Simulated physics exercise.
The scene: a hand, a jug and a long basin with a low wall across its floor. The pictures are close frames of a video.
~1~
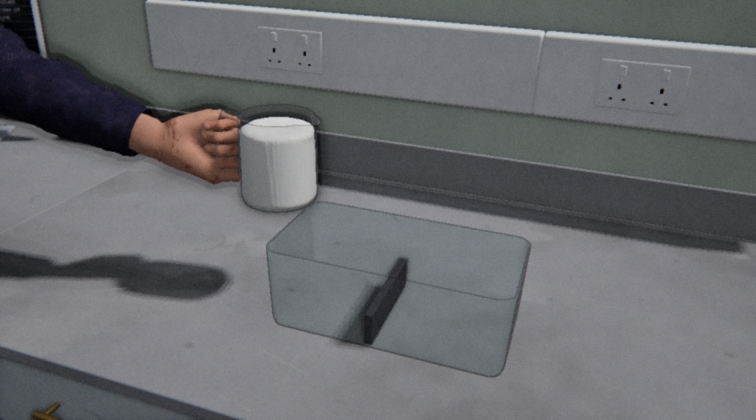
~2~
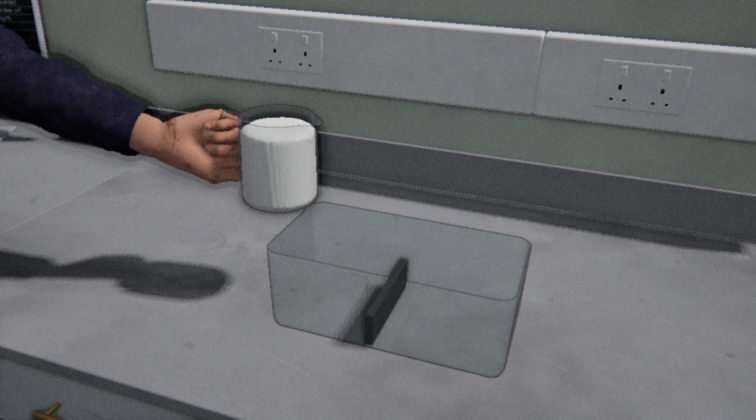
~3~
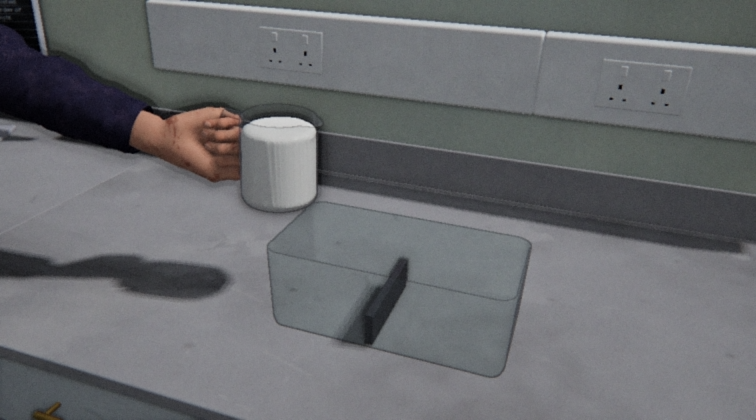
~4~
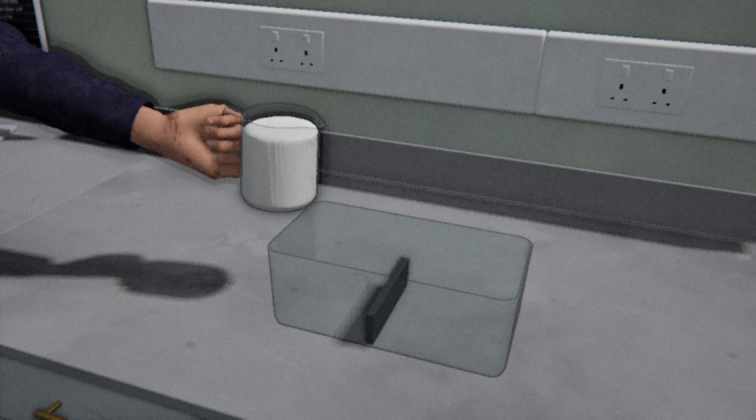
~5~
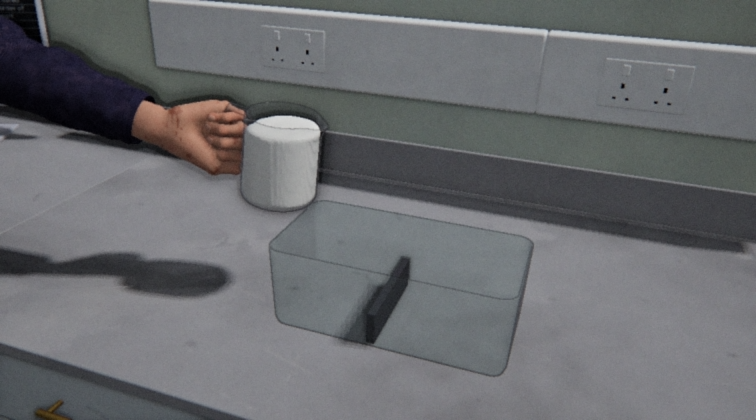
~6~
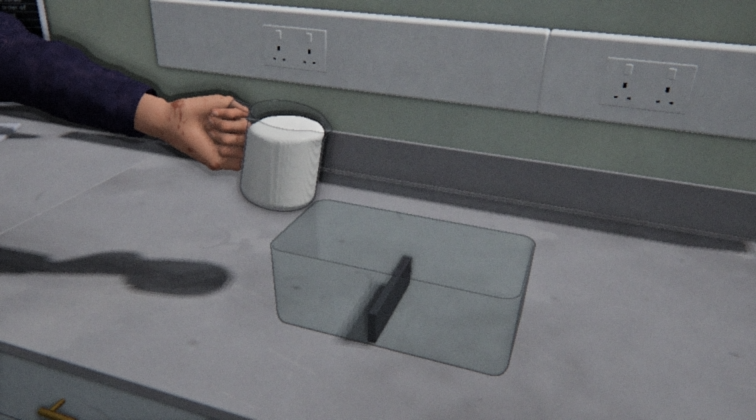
A hand in a dark sleeve held a white jug on a grey counter, behind a clear basin with a low dark wall across its floor, and slowly tilted the jug slightly to the right.
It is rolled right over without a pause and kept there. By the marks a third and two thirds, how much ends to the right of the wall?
It comes to less than a third.
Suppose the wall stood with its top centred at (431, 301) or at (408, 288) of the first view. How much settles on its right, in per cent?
In turn 5 and 5 in a hundred.
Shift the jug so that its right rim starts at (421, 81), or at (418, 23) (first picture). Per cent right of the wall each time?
Roughly 95 per cent, and 85 per cent.
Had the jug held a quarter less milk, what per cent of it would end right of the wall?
Roughly 5 in a hundred.
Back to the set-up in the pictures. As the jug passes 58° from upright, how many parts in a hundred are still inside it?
It comes to 85 per cent or so.
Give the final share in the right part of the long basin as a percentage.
Some 10 per cent.
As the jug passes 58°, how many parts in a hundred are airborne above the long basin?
About 10 per cent.
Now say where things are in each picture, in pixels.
In the first frame, tilt 0°; pouring edge (320, 123); surface from (247, 122) to (313, 132); the long basin's rim runs from (290, 224) to (524, 270); the wall's top is at (387, 286).
In the second frame, tilt 0°; pouring edge (321, 123); surface from (248, 123) to (314, 133).
In the third frame, tilt 2°; pouring edge (322, 124); surface from (249, 122) to (314, 133).
In the fourth frame, tilt 4°; pouring edge (325, 126); surface from (251, 122) to (317, 133).
In the fifth frame, tilt 7°; pouring edge (328, 128); surface from (253, 122) to (320, 133).
In the sixth frame, tilt 10°; pouring edge (331, 131); surface from (256, 123) to (324, 133).
A moment on, the jug is tipped part way and 86 per cent is still to pour, 4 is left of the wall and 0 right of it.
Next, the jug is tipped on its side and 40 per cent is still to pour, 39 is left of the wall and 6 right of it.
Then the jug is tipped on its side and 8 per cent is still to pour, 81 is left of the wall and 7 right of it.
Later the jug is tipped on its side and 1 per cent is still to pour, 89 is left of the wall and 9 right of it.
At rest 90 per cent lies left of the wall, 9 right of it and 1 outside.
